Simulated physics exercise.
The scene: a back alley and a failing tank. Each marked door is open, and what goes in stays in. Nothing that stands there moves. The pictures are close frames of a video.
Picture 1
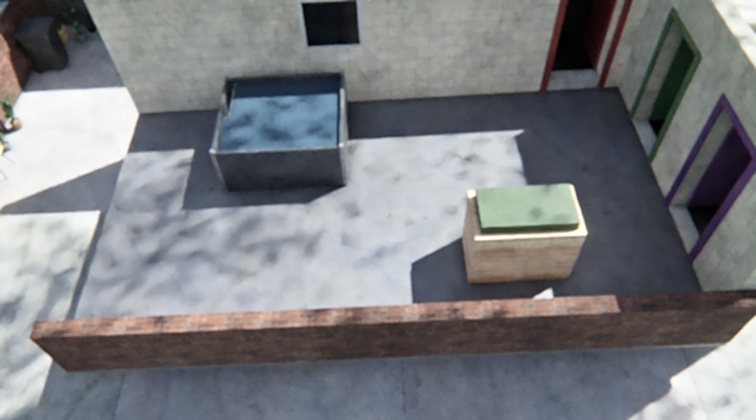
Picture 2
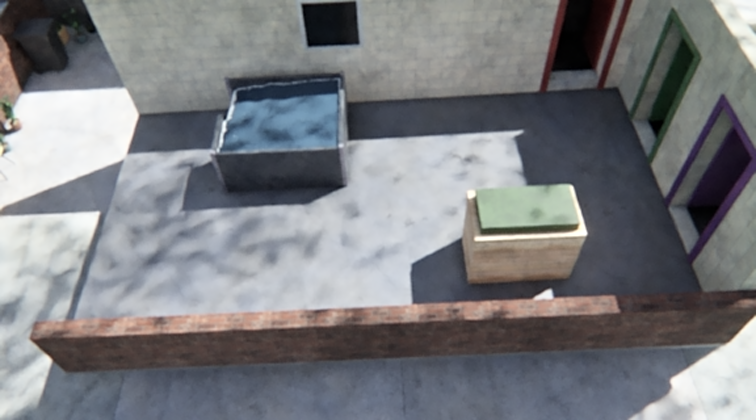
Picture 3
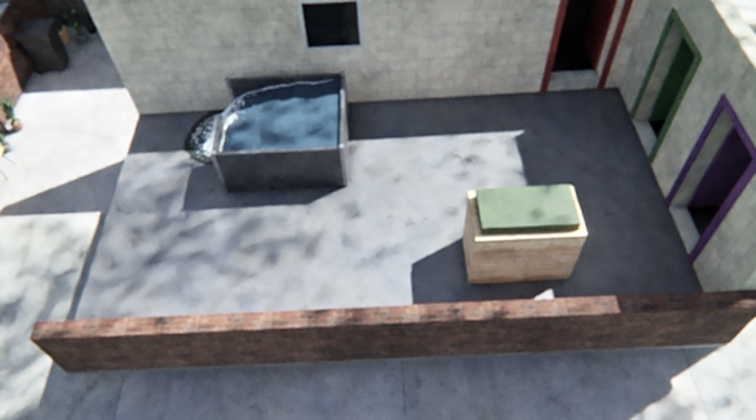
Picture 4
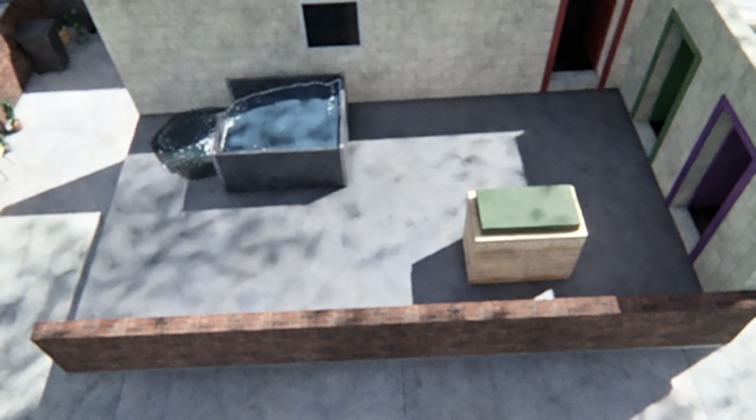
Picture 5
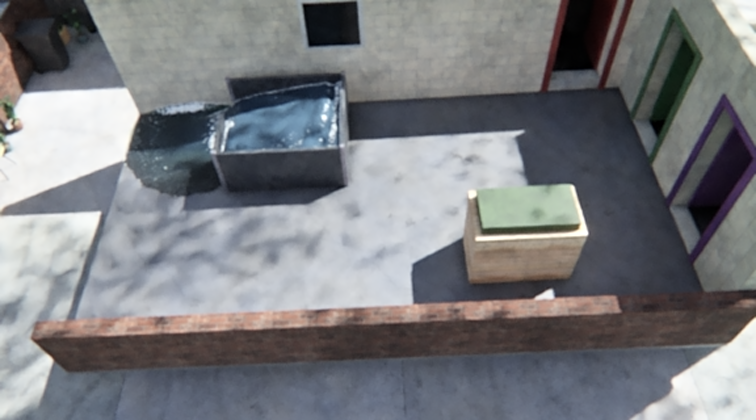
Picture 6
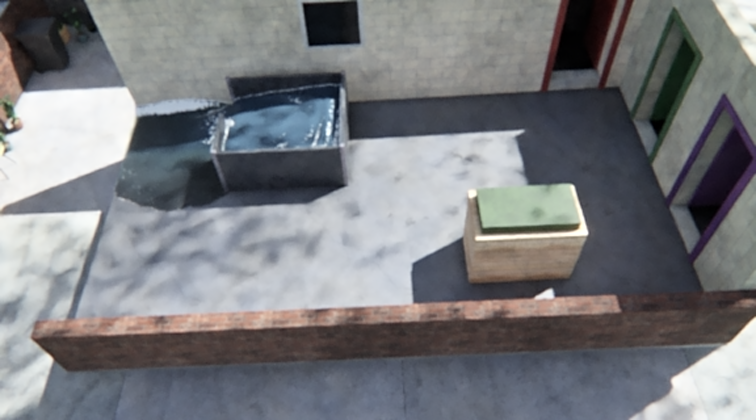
In a back alley, the water in a dark tank sat still at first, then surged out through its left side and spread across the grey paving in a widening, dark pool.
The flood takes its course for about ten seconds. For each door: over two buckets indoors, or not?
One by one: The purple door stays under that; the red door stays under that; the green door stays under that.
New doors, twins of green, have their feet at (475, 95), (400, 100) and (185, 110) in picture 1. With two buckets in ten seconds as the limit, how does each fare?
One after the other: Is under, takes less, floods.
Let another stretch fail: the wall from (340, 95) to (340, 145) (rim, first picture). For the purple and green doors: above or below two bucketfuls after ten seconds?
In short: The purple door passes that mark, the green door floods.
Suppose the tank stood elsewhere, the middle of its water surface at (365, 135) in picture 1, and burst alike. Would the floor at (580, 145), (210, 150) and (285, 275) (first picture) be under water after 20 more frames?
One after the other: Clear, covered, dry.
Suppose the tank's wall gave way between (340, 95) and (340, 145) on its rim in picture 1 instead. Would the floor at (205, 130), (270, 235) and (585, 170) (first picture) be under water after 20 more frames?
In that order: Clear, free of water, covered.
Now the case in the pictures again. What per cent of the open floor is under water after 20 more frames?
About 10 per cent.
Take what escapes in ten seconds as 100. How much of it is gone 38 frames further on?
Close to 85 %.
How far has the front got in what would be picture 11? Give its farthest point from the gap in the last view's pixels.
At about (116, 237).
A moment on, water covers 10 % of the floor; the purple door not reached, the red door not reached, the green door not reached.
Next, water covers 10 % of the floor; the purple door not reached, the red door not reached, the green door not reached.
Then, water covers 10 % of the floor; the purple door not reached, the red door not reached, the green door not reached.
Later, water covers 10 % of the floor; the purple door not reached, the red door not reached, the green door not reached.
In the end, water covers 10 % of the floor; the purple door not reached, the red door not reached, the green door not reached.
